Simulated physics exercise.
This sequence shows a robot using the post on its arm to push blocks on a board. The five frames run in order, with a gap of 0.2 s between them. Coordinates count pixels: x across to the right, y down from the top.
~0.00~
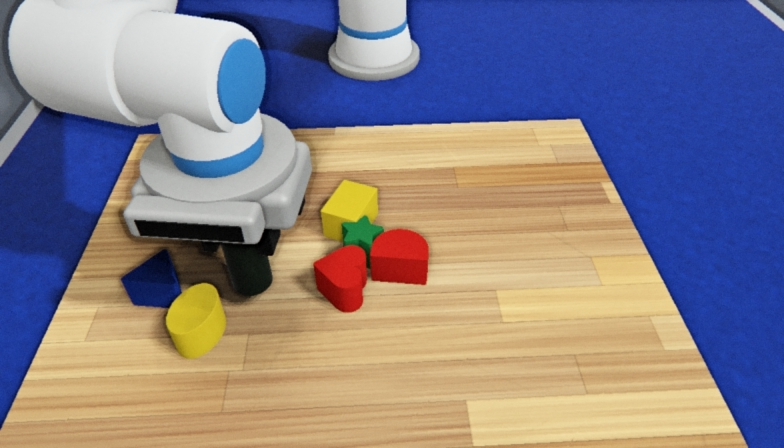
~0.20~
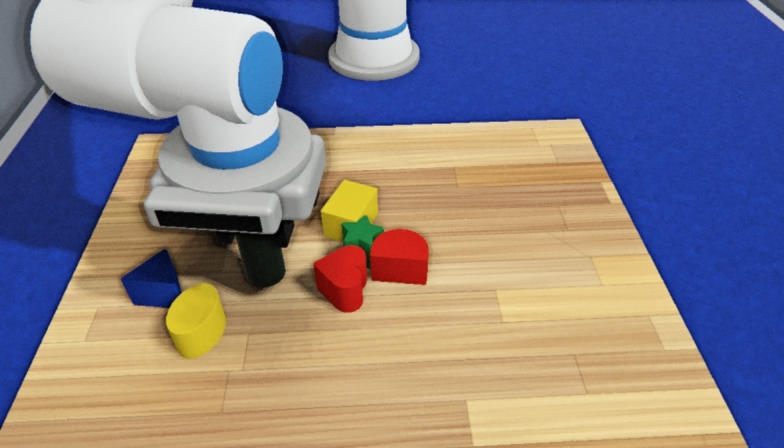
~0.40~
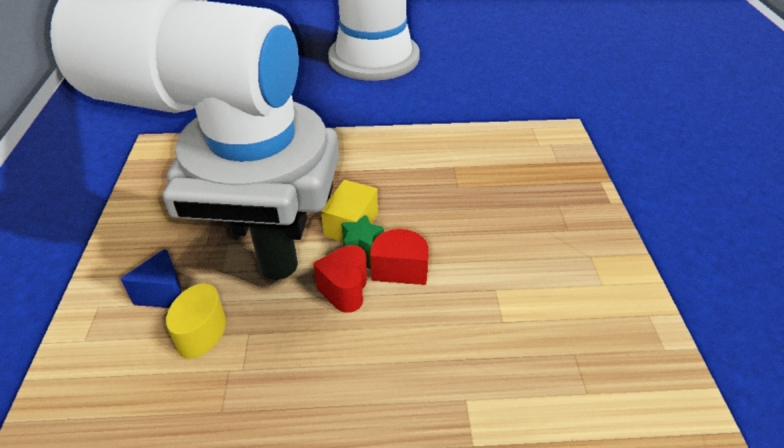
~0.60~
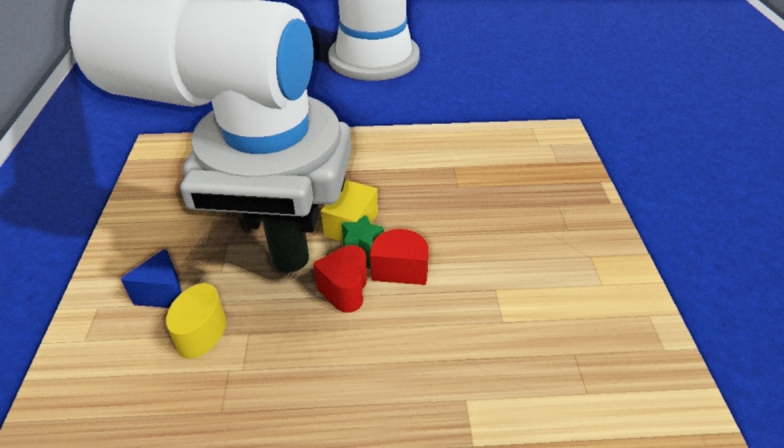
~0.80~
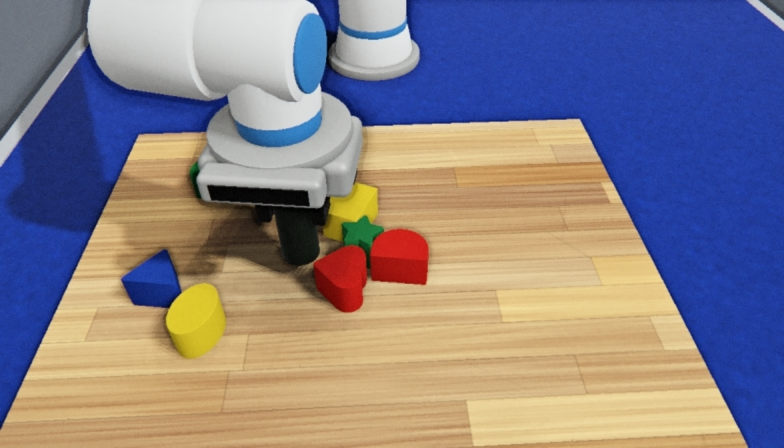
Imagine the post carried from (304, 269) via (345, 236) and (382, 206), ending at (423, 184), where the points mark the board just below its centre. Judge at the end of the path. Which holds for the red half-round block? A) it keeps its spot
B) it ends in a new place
My answer is option A.
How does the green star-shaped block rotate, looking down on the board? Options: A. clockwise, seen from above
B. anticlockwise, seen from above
It's A.
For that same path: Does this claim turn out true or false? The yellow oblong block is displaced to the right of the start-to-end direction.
False
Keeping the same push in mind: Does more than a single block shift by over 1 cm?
Going by the path, yes.
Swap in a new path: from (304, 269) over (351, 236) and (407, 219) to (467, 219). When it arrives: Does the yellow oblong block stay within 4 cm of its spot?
No, that is not what happens.
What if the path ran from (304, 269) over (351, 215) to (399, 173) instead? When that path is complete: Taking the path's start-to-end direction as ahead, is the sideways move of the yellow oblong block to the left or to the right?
Goes right.
On the path given first. One third of the way, post (343, 219); yellow oblong block (367, 185); green star-shaped block (370, 222), turned 40° clockwise.
Two thirds of the way, post (382, 189); yellow oblong block (400, 157); green star-shaped block (373, 219), turned 60° clockwise.
At the end, post (423, 167); yellow oblong block (425, 134), turned 35° anticlockwise; green star-shaped block (373, 219), turned 60° clockwise; red half-round block still.
